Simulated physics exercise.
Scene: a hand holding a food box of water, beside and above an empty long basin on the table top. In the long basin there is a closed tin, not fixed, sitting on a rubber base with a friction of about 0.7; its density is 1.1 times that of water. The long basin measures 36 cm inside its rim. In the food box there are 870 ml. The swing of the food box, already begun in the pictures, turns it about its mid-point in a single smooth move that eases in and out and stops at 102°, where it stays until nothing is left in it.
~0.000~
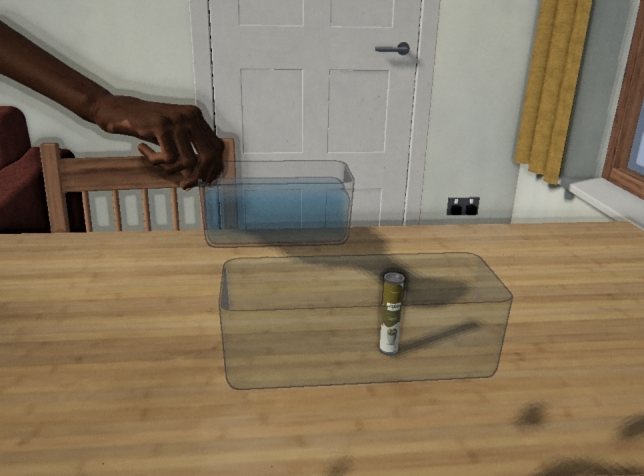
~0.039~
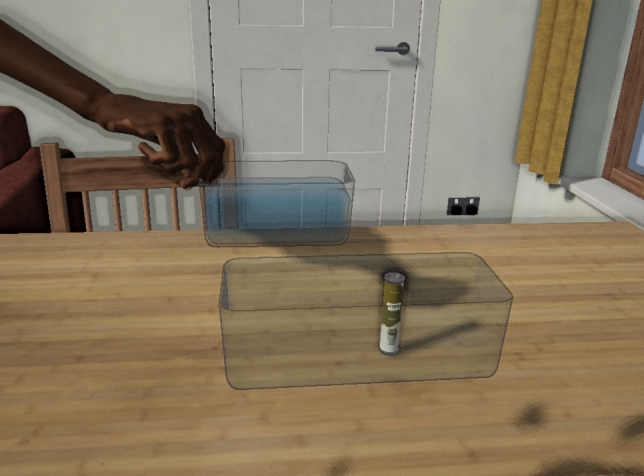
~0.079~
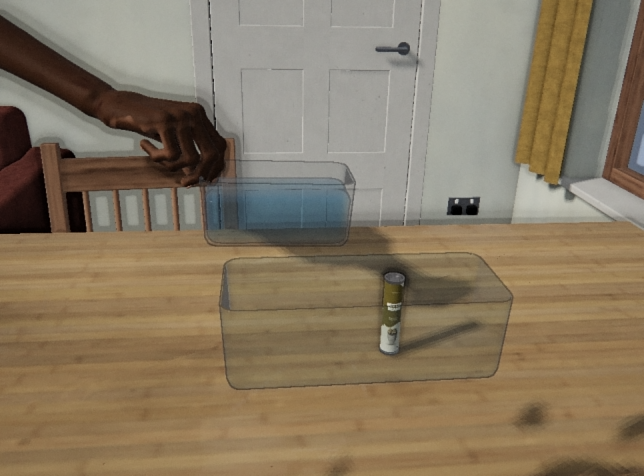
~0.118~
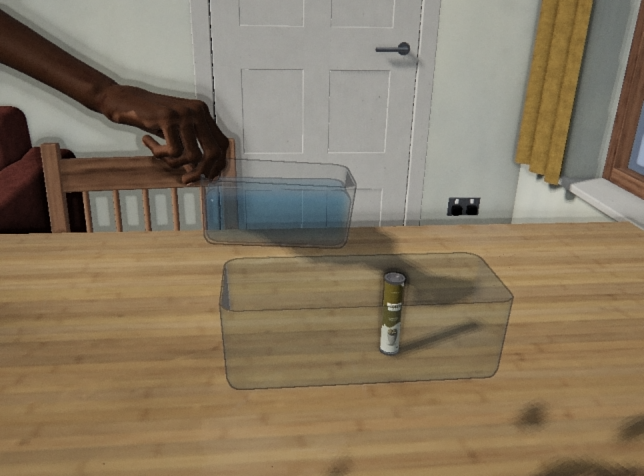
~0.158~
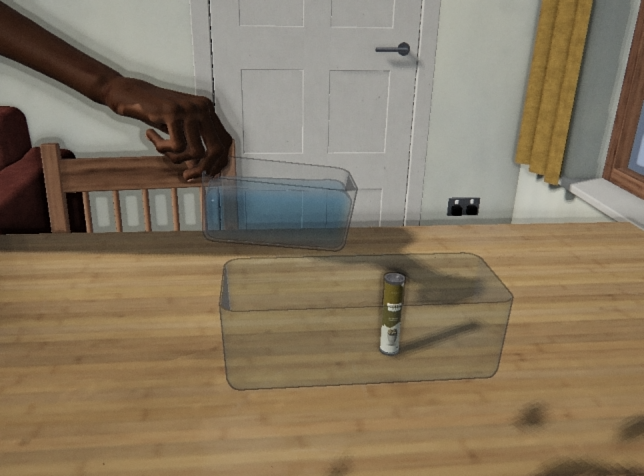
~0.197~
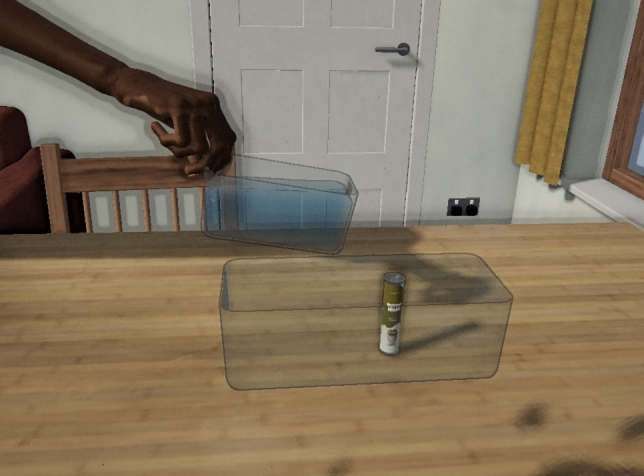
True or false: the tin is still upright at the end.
False.
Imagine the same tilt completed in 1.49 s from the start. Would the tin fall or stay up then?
Holds steady.
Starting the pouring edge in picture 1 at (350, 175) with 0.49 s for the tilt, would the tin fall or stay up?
Then it tips over.
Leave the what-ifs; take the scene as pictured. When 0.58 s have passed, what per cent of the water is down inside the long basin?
Near 16 in a hundred.
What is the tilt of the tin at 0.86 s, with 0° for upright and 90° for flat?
Tilt: Around 25°.
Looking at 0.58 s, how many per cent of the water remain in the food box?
Roughly 50 percent.
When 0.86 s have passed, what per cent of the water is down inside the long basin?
About 86 %.
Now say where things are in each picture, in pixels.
The first picture shows tilt 0°; pouring edge (349, 173); surface from (205, 188) to (346, 186); the long basin's rim runs from (222, 284) to (495, 276); the tin's top is at (394, 281).
The second picture shows tilt 0°; pouring edge (350, 173); surface from (206, 188) to (346, 186).
The third picture shows tilt 2°; pouring edge (350, 175); surface from (206, 187) to (347, 187).
The fourth picture shows tilt 4°; pouring edge (351, 177); surface from (207, 187) to (347, 188).
The fifth picture shows tilt 7°; pouring edge (352, 181); surface from (208, 186) to (347, 189).
The sixth picture shows tilt 10°; pouring edge (353, 186); surface from (208, 186) to (349, 190).
By 0.58 s the tilt is 66° and 49 per cent is still to pour; the tin stands where it began.
By 0.86 s the tilt is 99° and 10 per cent is still to pour; the tin leans 25°.
By 1.15 s the tilt is 102° and 1 per cent is still to pour; the tin lies on its side.
By 1.47 s the tilt is 102° and 0 per cent is still to pour; the tin lies on its side.
At rest the tin lies on its side.
